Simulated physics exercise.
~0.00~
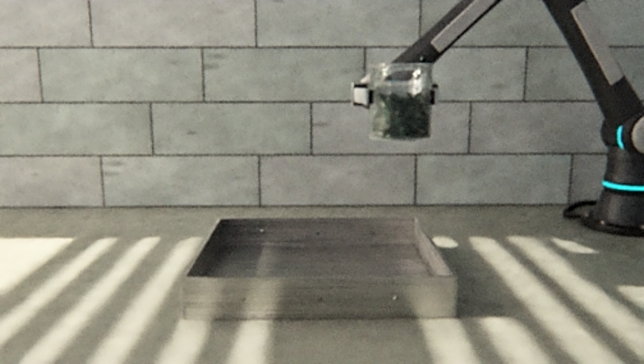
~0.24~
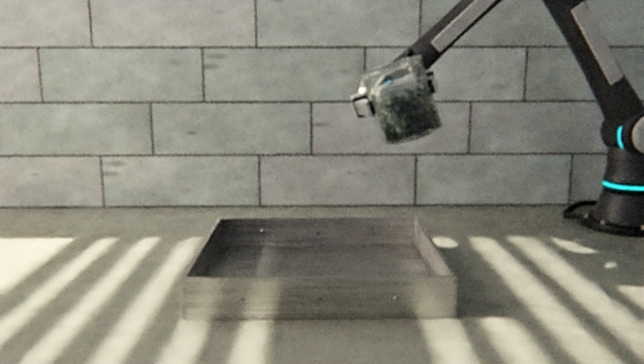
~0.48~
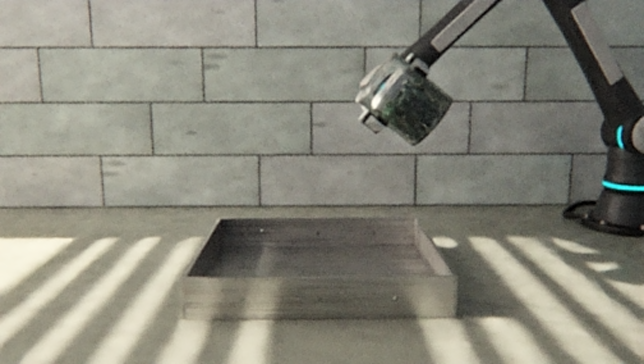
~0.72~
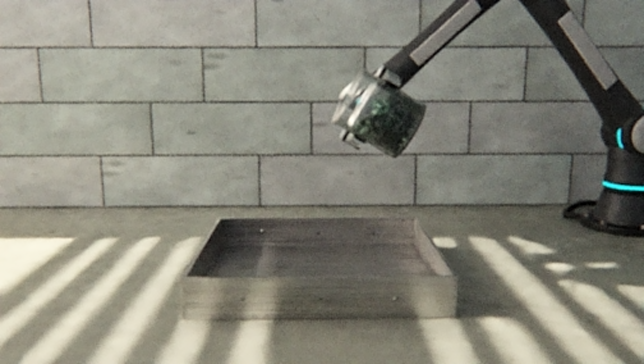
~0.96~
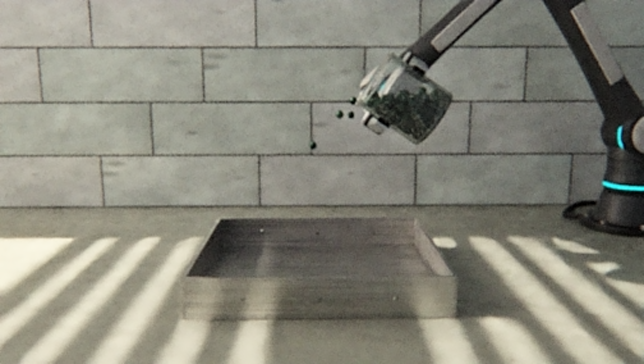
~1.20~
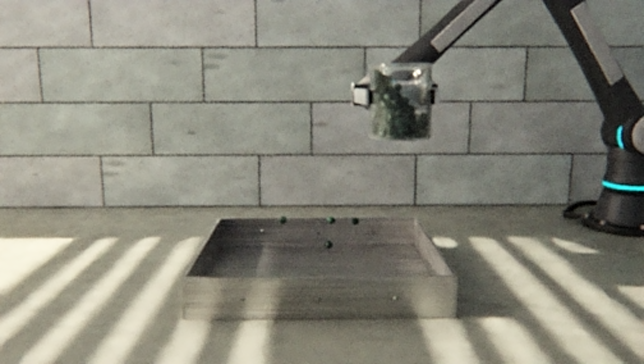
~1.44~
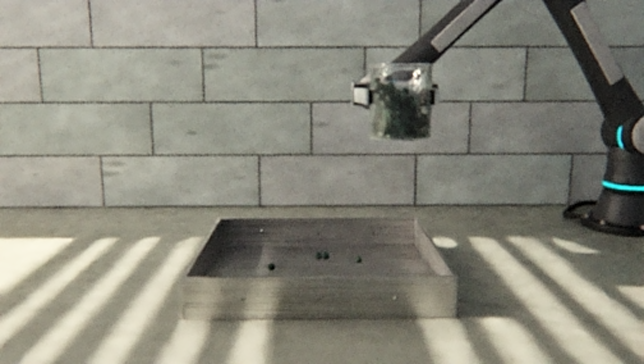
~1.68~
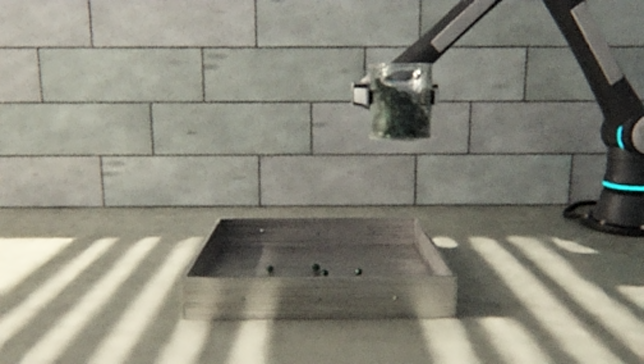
A black robot arm with glowing blue rings stands at the right of a grey table before a block wall, holding a clear beaker of dark green beads above a shallow, open grey tray, seen from the front and slightly above. Bands of sunlight stripe the tabletop. The arm tips the beaker to the left, further and further, until it lies nearly on its side. As it starts to swing back, a few beads spill from the mouth and drop. The beaker returns upright while the beads scatter in the tray, ending with a few resting there and most still held.
